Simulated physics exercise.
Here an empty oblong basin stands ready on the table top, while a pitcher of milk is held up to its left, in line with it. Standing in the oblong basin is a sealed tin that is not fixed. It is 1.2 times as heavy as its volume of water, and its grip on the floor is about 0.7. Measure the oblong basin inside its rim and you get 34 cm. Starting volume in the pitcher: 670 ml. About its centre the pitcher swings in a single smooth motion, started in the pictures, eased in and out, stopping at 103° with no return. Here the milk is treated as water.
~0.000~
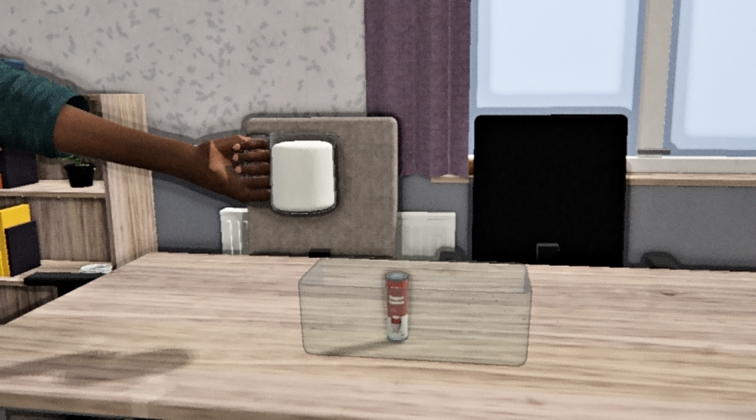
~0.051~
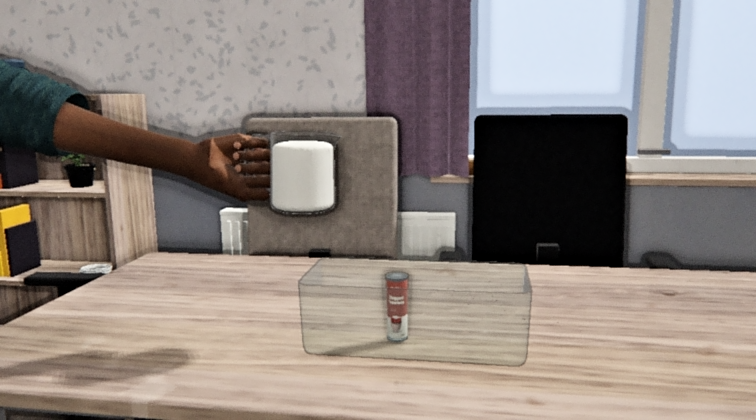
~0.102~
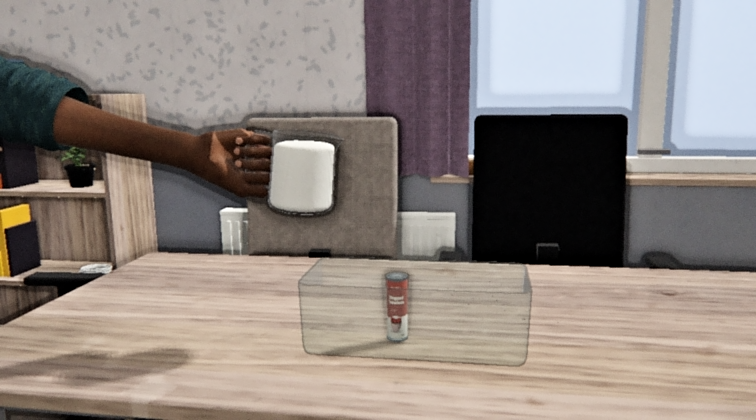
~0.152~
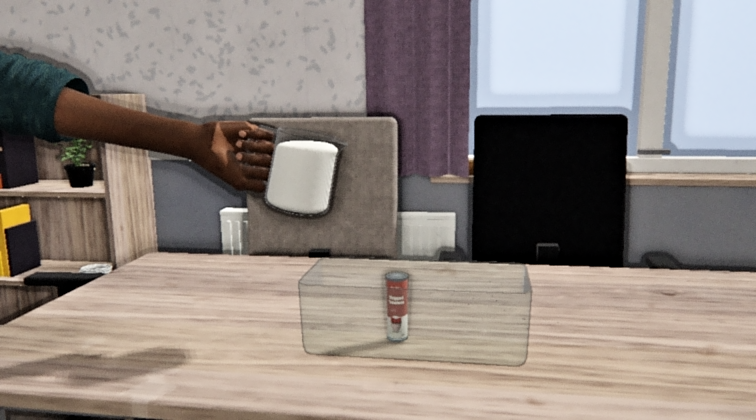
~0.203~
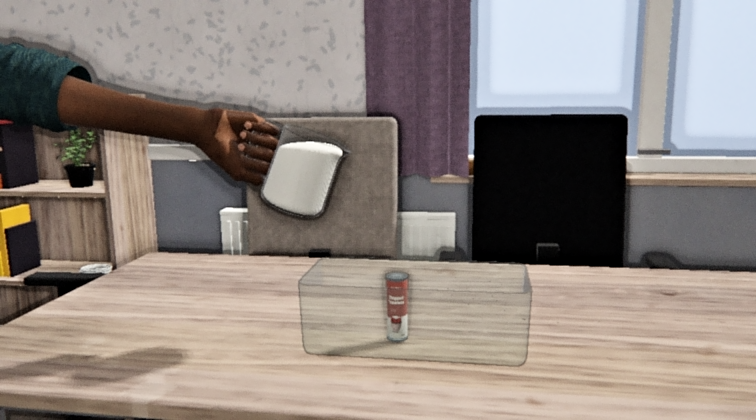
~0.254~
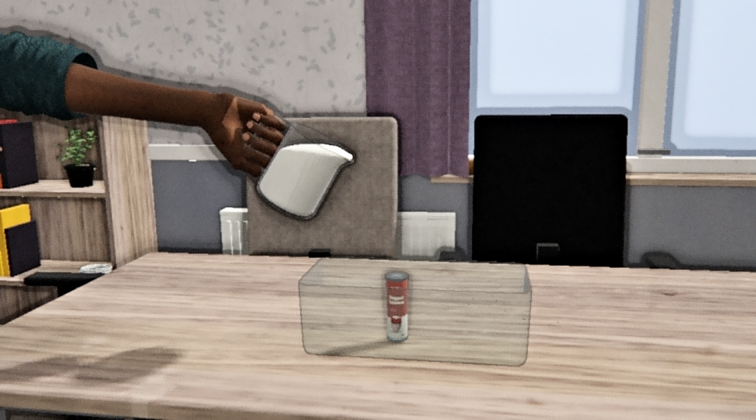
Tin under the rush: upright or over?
It comes down.
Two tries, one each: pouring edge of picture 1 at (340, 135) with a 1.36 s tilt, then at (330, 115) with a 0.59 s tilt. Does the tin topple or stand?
Trial 1 - tin stays standing; trial 2 - tin tips.
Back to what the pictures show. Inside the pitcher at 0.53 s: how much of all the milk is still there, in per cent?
Fraction remaining: Approx. 64 per cent.
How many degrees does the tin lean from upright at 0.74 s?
Tilt: Around 0°.
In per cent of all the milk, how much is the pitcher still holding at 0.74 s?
Near 22 in a hundred.
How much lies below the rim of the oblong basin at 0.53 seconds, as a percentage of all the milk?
10 %, more or less.
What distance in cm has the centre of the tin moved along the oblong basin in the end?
All told, the tin's centre has moved close to 7.5 cm.
By 0.53 s the tilt is 91° and 65 per cent is still to pour; the tin stands where it began.
By 0.74 s the tilt is 103° and 21 per cent is still to pour; the tin stands where it began.
By 0.95 s the tilt is 103° and 6 per cent is still to pour; the tin lies on its side.
By 1.18 s the tilt is 103° and 1 per cent is still to pour; the tin lies on its side.
At rest the tin lies on its side.
